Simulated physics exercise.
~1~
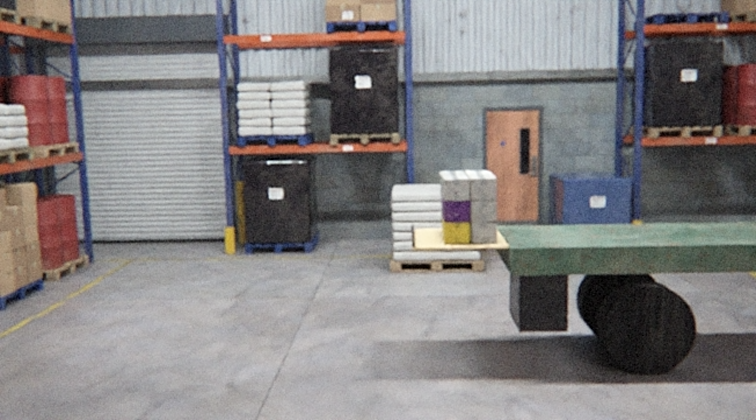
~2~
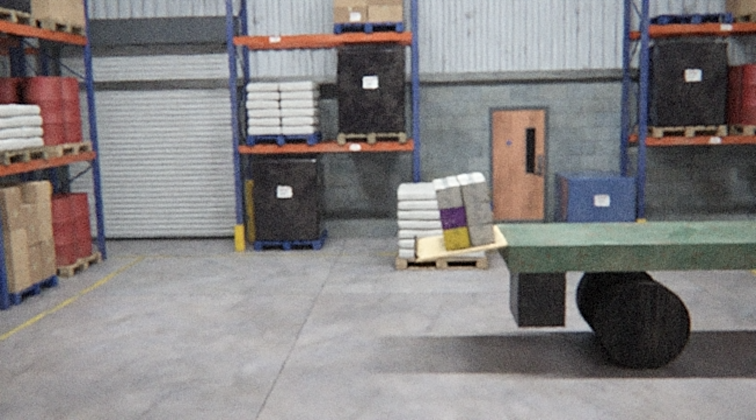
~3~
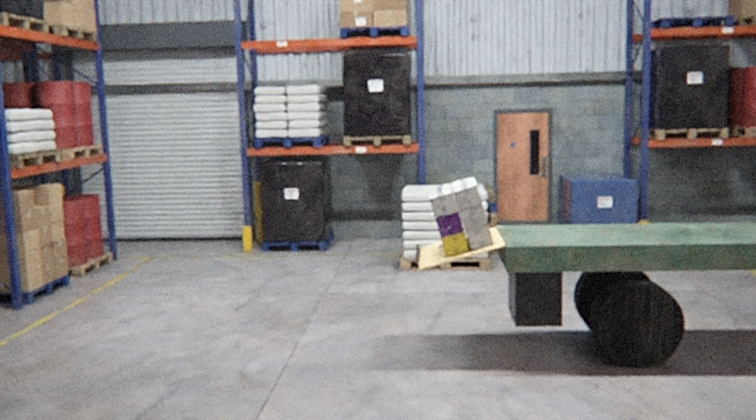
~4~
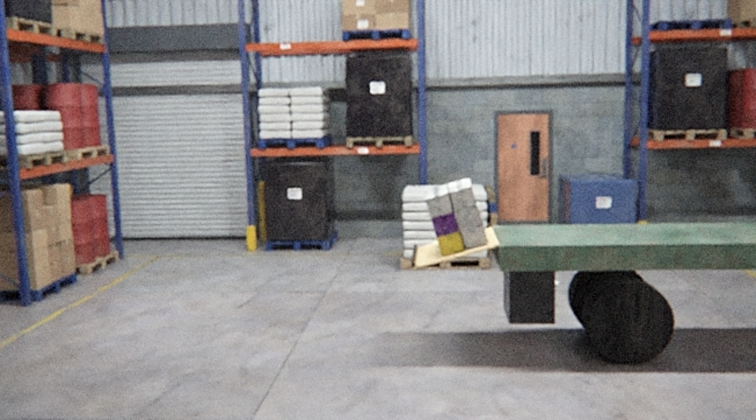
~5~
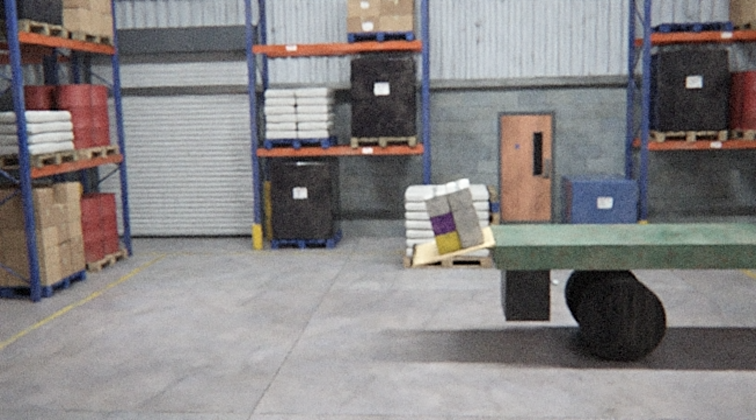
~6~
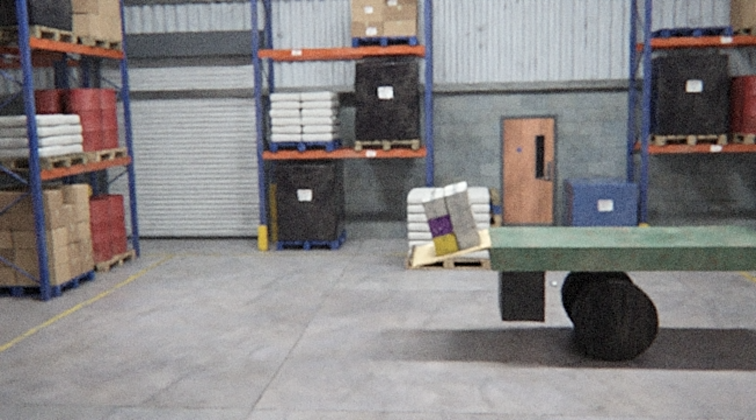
The clip opens in a storeroom with tall racks, a roller shutter and a wooden door, where a compact stack of mostly grey parcels sits on a pale flap at the left end of a green flat-bed. One purple parcel and a yellow one beneath it stand out. The flap's outer edge sinks smoothly, and the whole stack tips to the left with it. The flap then stops at a gentle slope and holds there while the view drifts slowly sideways. The leaning parcels stay packed together, and at the end all of them are still on the flap.
